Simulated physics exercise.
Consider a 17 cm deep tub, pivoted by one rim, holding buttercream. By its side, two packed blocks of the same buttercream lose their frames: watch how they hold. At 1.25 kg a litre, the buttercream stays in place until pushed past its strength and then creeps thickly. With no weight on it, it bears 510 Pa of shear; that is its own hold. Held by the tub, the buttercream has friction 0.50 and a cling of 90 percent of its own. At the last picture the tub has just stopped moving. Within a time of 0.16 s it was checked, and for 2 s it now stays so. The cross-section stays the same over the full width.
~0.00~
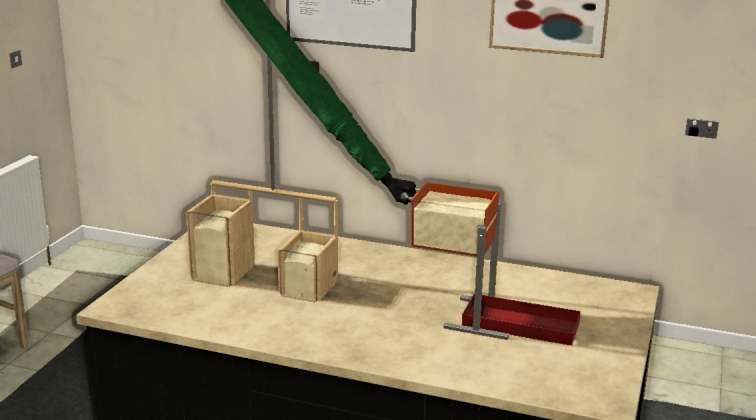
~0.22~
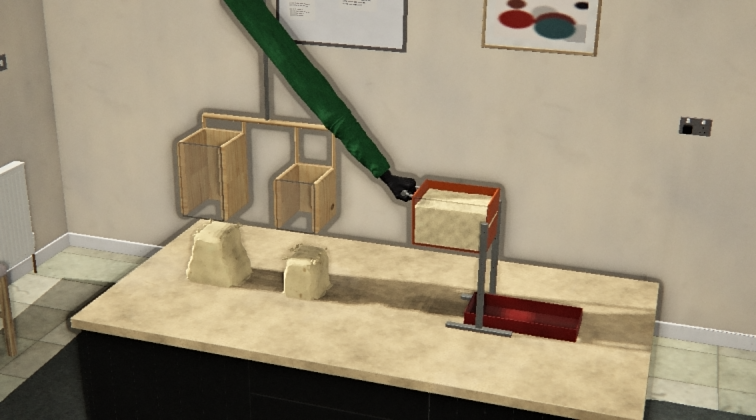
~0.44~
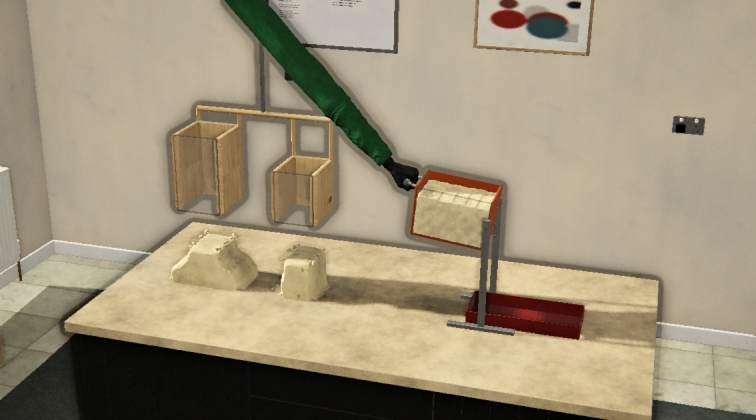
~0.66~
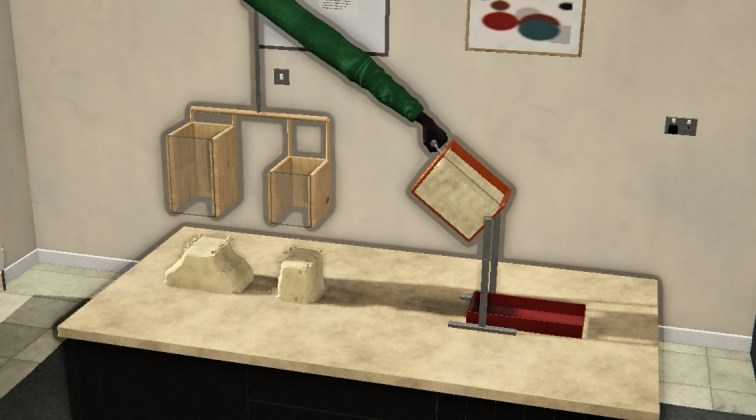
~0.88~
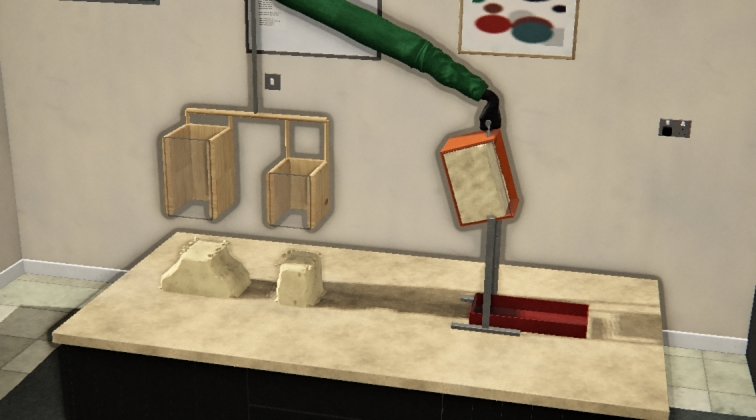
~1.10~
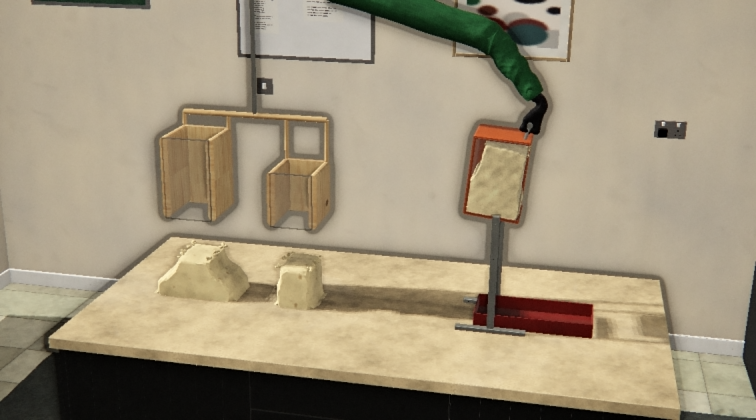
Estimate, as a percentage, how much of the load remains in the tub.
I would say about 34 per cent remains in the tub.
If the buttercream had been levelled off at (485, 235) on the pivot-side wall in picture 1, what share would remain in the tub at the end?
It would be close to 55 percent.
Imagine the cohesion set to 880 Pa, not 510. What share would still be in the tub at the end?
I'd say around 100 percent.
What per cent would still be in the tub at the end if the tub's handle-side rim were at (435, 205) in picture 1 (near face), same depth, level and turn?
The tub would end up holding some 55 % of it.
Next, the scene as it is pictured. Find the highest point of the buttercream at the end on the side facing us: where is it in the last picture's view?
On the near face, the top ends up close to (489, 193).
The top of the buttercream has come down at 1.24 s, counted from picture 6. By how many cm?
Roughly 7 cm.
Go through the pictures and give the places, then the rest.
In the first frame, handle-side rim at (414, 200), tilt 0 degrees; top of the buttercream at (442, 212); blocks stand 24 cm, 16 cm (left to right).
In the second frame, handle-side rim at (415, 197), tilt 0 degrees; top of the buttercream at (443, 208); blocks stand 20 cm, 15 cm (left to right).
In the third frame, handle-side rim at (418, 187), tilt 6 degrees; top of the buttercream at (423, 196); blocks stand 16 cm, 15 cm (left to right).
In the fourth frame, handle-side rim at (445, 155), tilt 38 degrees; top of the buttercream at (442, 165); blocks stand 16 cm, 15 cm (left to right).
In the fifth frame, handle-side rim at (493, 142), tilt 73 degrees; top of the buttercream at (481, 147); blocks stand 16 cm, 15 cm (left to right).
In the sixth frame, handle-side rim at (530, 146), tilt 95 degrees; top of the buttercream at (490, 146); blocks stand 16 cm, 15 cm (left to right).
After 1.24 s, the tub is at 95 degrees and holds 70 %.
After 1.41 s, the tub is at 95 degrees and holds 37 %.
After 1.58 s, the tub is at 95 degrees and holds 34 %.
After 1.75 s, the tub is at 95 degrees and holds 34 %.
After 3.10 s, at the end, the tub is at 95 degrees and holds 34 %.
